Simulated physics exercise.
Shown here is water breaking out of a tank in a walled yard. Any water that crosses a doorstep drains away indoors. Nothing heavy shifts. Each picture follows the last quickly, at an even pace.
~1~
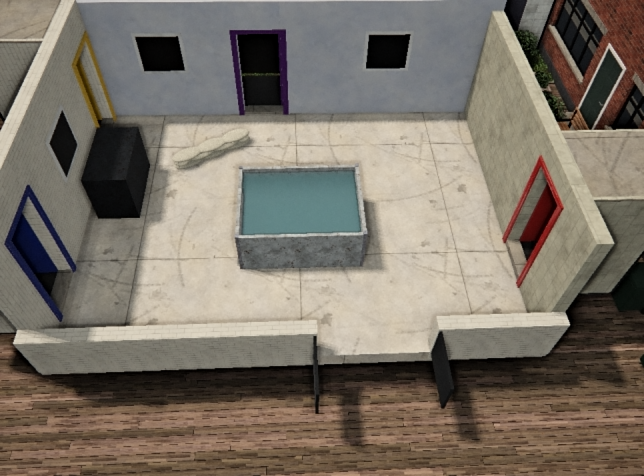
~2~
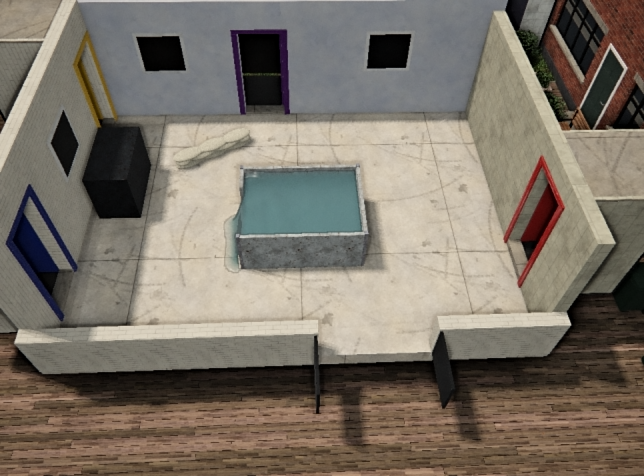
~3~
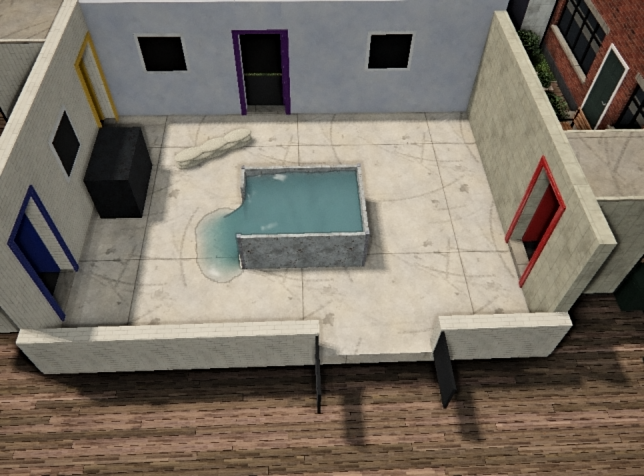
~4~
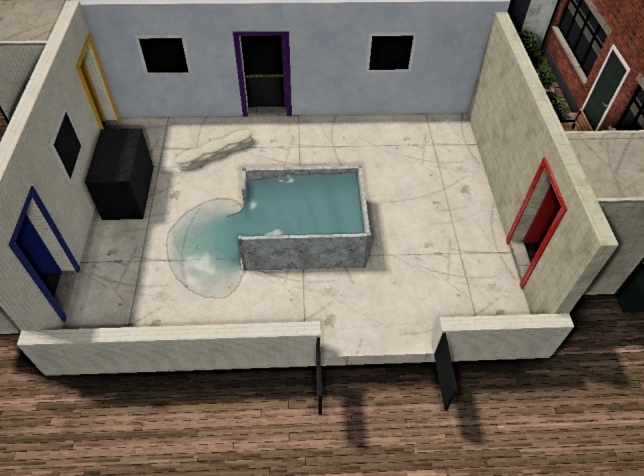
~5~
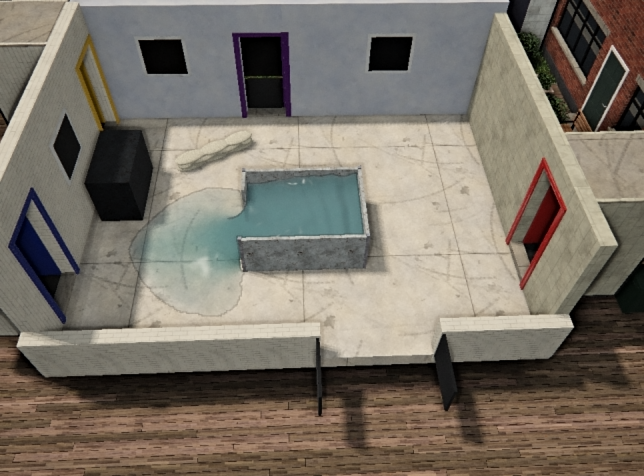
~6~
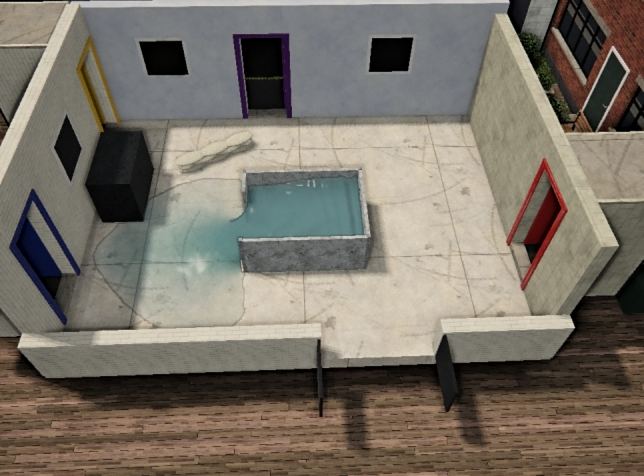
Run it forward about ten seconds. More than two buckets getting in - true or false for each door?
Yellow door: False; blue door: True; red door: False; purple door: False.
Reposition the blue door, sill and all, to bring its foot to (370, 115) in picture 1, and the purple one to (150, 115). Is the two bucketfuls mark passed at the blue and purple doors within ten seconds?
As I see it, the blue door remains below the limit, and the purple door crosses the limit.
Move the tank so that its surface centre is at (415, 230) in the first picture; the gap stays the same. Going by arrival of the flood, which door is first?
That is the blue door.
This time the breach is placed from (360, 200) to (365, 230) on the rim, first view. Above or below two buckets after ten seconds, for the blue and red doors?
The blue door falls short, the red door exceeds the limit.
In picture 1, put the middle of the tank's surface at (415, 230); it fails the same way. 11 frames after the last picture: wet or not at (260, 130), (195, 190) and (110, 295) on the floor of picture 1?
Spot one is not touched, spot two is touched, spot three is touched.
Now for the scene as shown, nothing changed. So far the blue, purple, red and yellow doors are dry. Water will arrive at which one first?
It's the blue-painted one.
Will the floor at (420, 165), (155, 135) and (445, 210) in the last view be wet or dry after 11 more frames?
In turn, the points end up high and dry, soaked and high and dry.
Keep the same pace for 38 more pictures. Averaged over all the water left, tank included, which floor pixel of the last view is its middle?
Centre of mass: Roughly (213, 238).
A moment on, water covers 25 % of the floor; the yellow door not reached, the blue door over two buckets in, the red door not reached, the purple door not reached.
Next, water covers 30 % of the floor; the yellow door wet at the sill, nothing in, the blue door far over two buckets in, the red door not reached, the purple door not reached.
Then, water covers 40 % of the floor; the yellow door wet at the sill, nothing in, the blue door far over two buckets in, the red door not reached, the purple door wet at the sill, nothing in.
Later, water covers 70 % of the floor; the yellow door under two buckets in, the blue door far over two buckets in, the red door not reached, the purple door wet at the sill, nothing in.
In the end, water covers 95 % of the floor; the yellow door under two buckets in, the blue door far over two buckets in, the red door wet at the sill, nothing in, the purple door under two buckets in.
